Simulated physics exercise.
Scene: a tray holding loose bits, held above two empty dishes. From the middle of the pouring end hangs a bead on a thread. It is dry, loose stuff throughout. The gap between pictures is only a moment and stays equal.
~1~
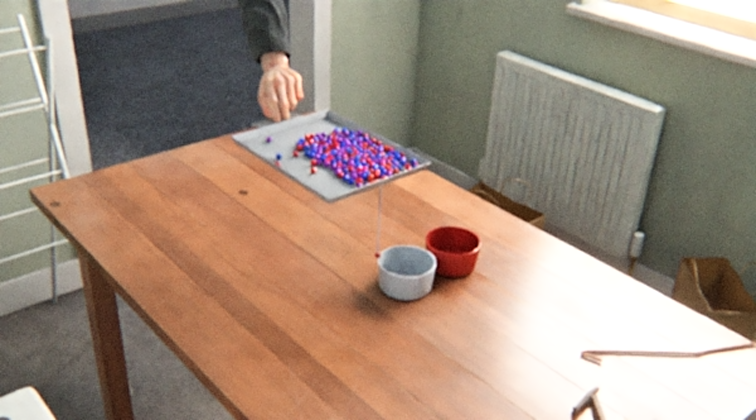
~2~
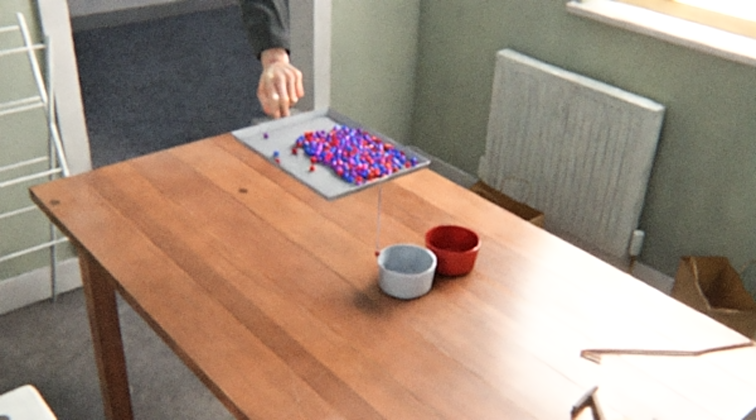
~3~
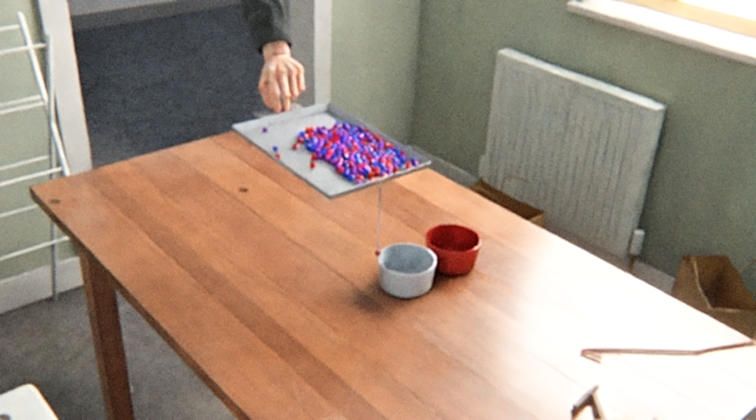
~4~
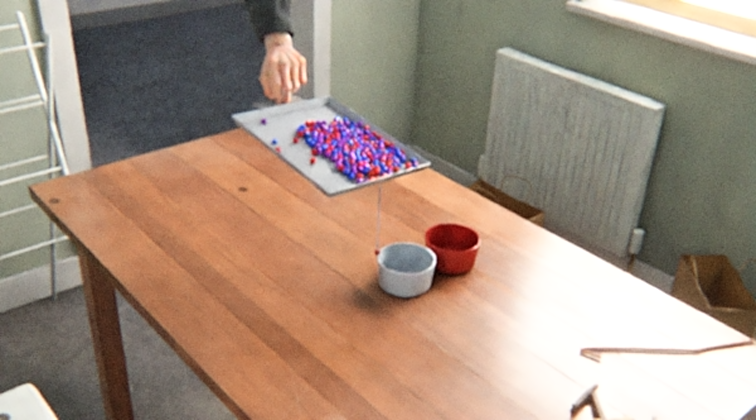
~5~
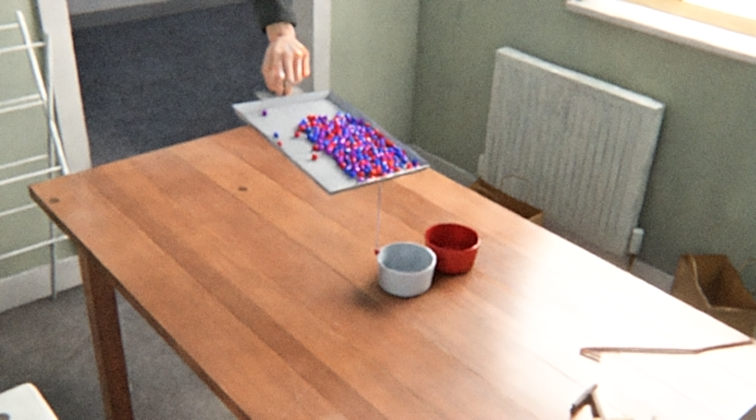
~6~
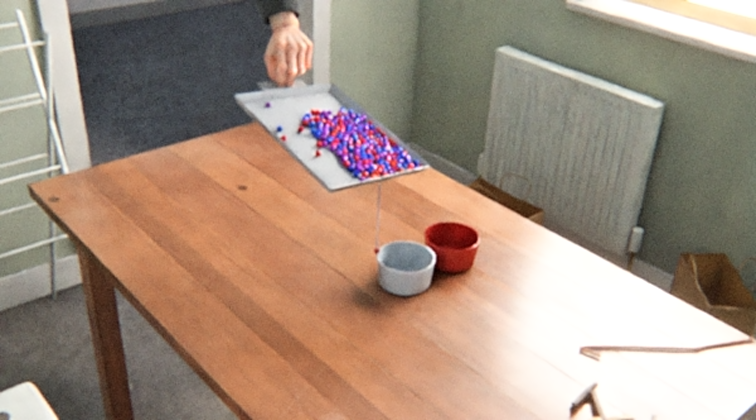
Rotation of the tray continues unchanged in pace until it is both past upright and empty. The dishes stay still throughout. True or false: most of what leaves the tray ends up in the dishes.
True.
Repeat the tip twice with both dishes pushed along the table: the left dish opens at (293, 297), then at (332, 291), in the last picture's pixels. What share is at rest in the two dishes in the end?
0% for the first placement, 10% for the second.
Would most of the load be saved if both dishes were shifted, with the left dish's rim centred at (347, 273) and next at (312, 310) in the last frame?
For the two places in order: A minority share, a minority share.
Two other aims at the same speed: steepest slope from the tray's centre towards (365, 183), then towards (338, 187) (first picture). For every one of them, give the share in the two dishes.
Near 20 % and, after that, 0 %.
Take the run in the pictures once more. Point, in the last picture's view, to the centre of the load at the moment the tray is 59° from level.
Somewhere about pixel (418, 189).
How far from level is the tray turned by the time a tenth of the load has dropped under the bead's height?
It has tipped about 55 degrees.
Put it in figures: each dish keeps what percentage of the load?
So the left dish gets 40 % of the load, while the right one gets 30 %.
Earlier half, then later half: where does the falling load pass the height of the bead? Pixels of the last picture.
Earlier half at (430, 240), later half at (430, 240).
Just after the last frame, tray tipped steeply; roughly half on the tray; about a tenth in the left dish; about a tenth in the right dish; about a tenth outside both; roughly a quarter in the air.
A moment on, tray tipped right over; roughly a third in the left dish; roughly a third in the right dish; roughly a third outside both.
Further on, tray tipped past a quarter turn; roughly a third in the left dish; roughly a third in the right dish; roughly a third outside both.
When it is over, tray tipped past a quarter turn; roughly a third in the left dish; roughly a third in the right dish; roughly a third outside both.
